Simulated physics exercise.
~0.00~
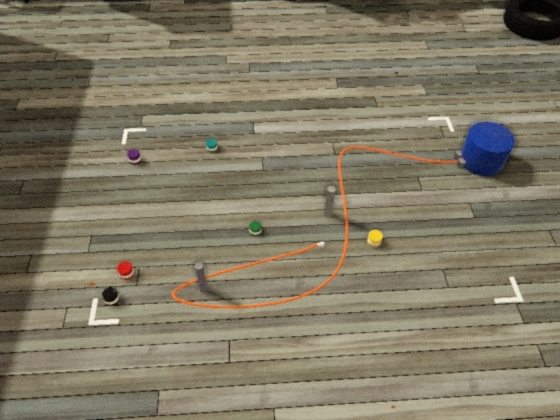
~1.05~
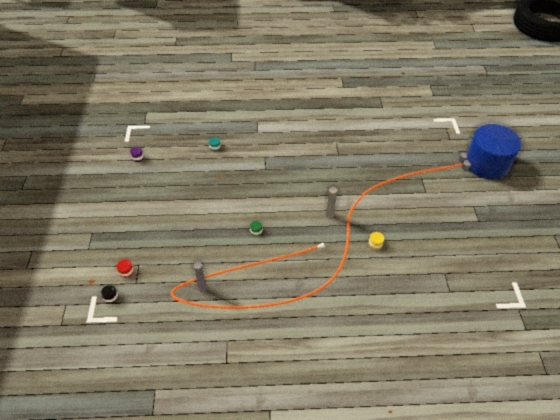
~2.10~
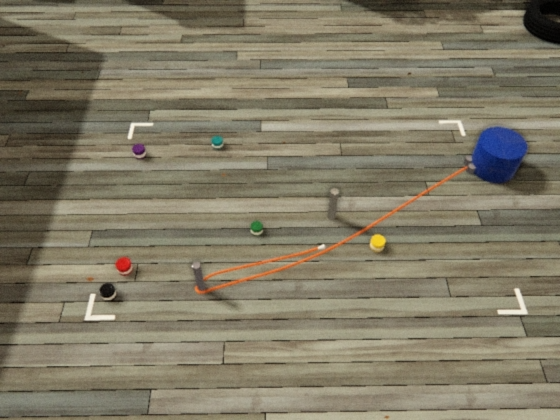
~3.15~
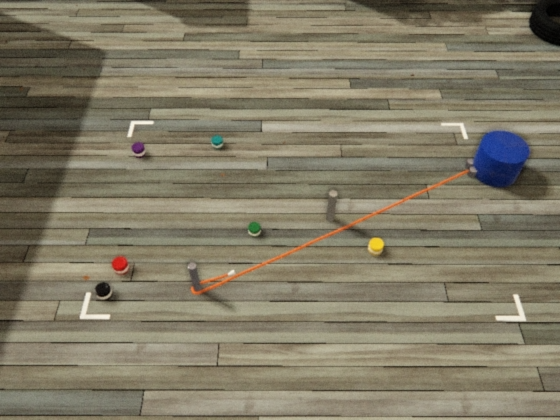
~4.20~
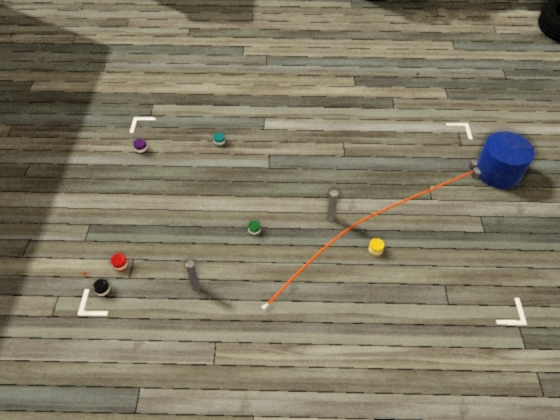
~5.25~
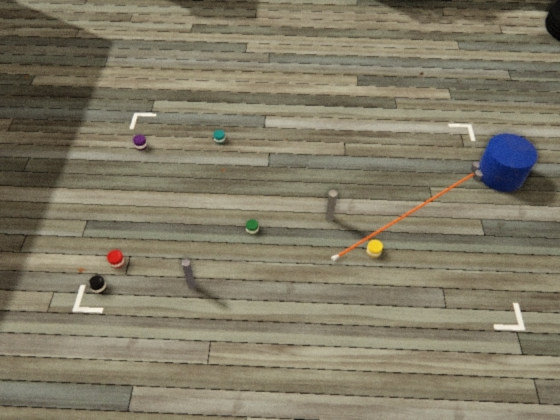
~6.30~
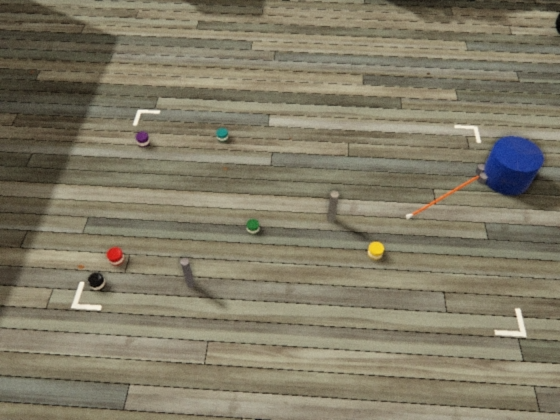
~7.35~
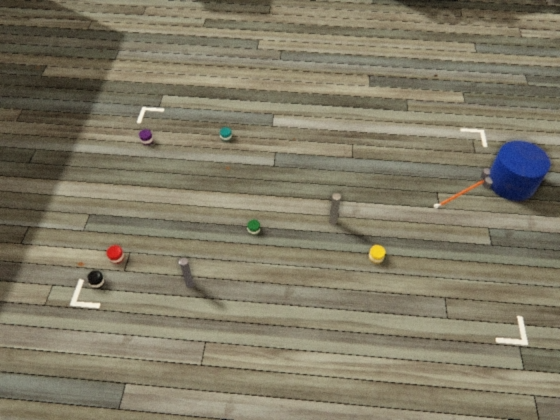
An orange cord trailing from a blue drum was drawn in past two grey posts, its loops pulling straight before the loose end slid rightward, until only a short piece stuck out, with the six small coloured containers still standing around the floor.
